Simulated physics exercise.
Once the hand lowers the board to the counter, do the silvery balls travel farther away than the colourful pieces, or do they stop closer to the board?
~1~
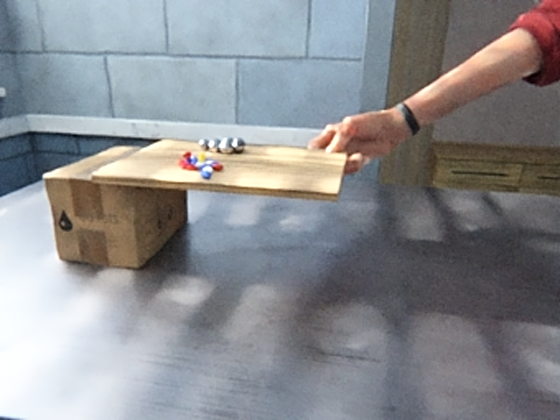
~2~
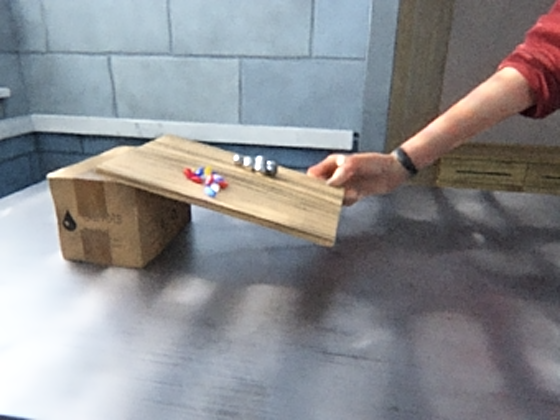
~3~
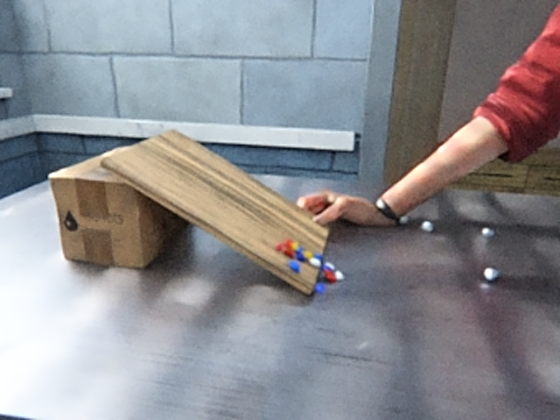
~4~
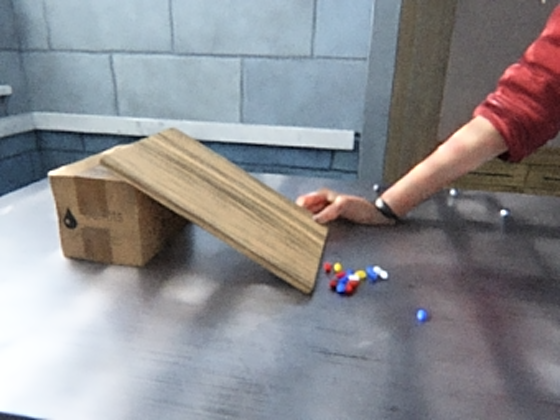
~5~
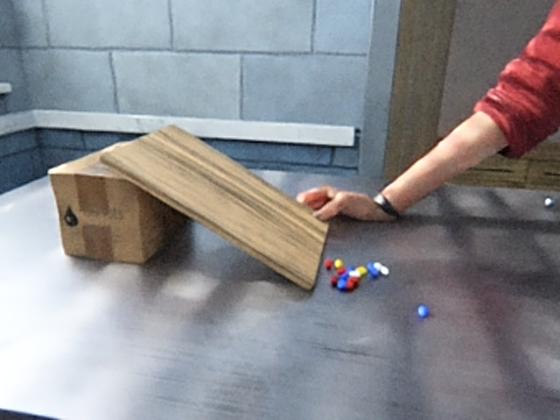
The silvery balls travel farther, running well off to the right while most of the colourful pieces stay near the foot of the board.
